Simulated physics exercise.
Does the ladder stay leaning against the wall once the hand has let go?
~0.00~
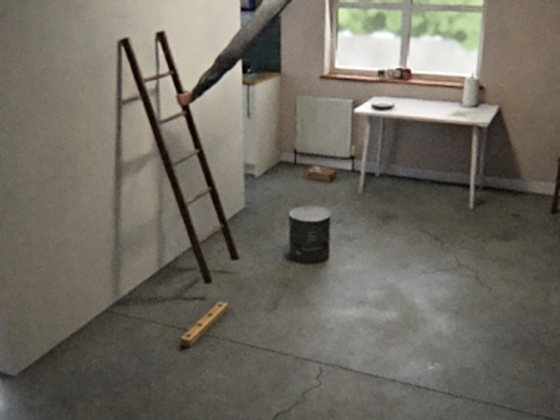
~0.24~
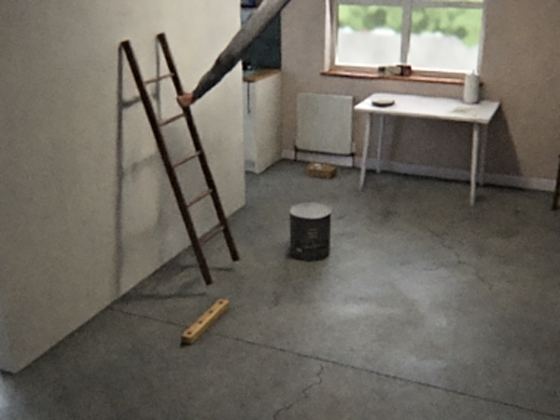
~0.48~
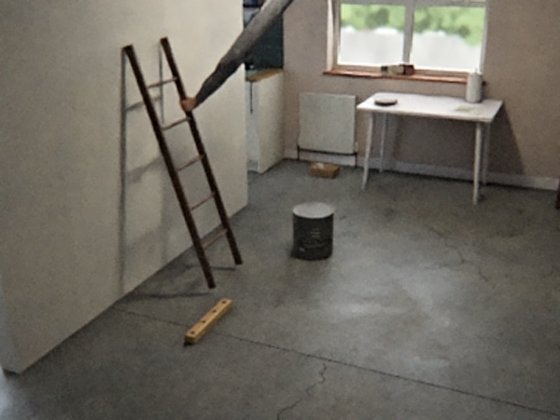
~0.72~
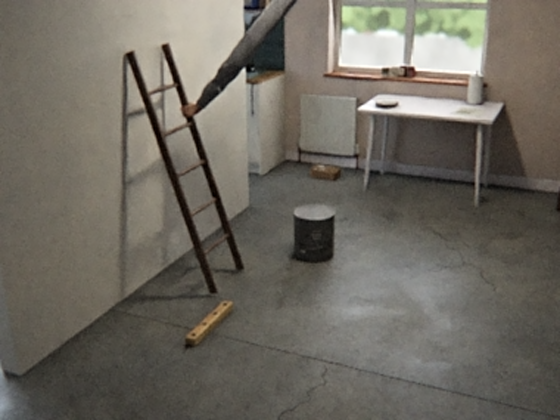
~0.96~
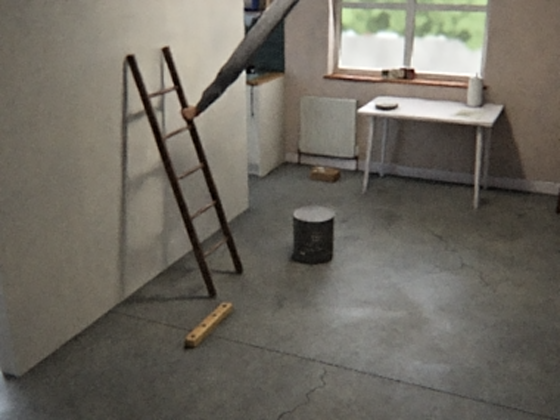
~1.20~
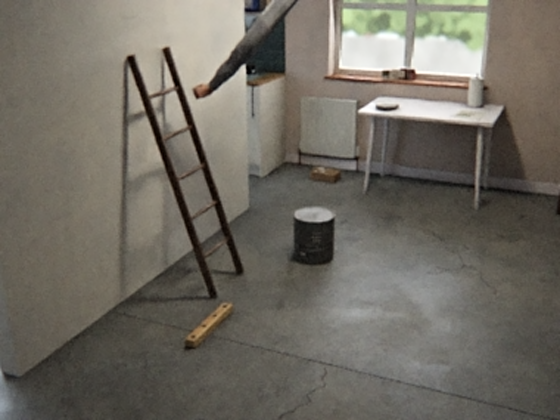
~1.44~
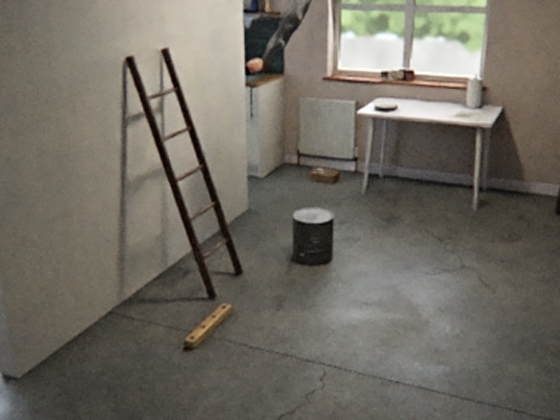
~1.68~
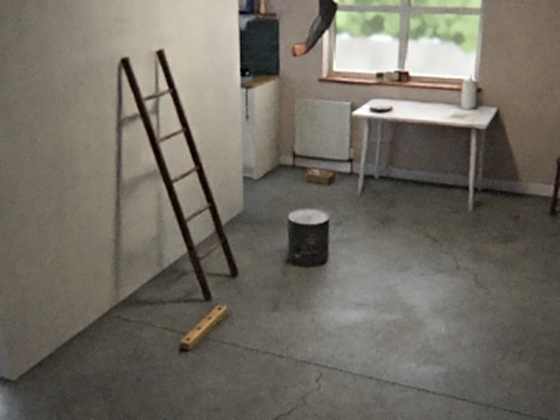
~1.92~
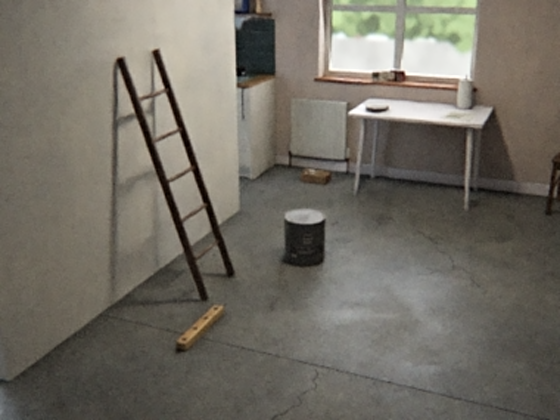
Yes, the ladder stays up against the wall after the hand lets go and draws away.
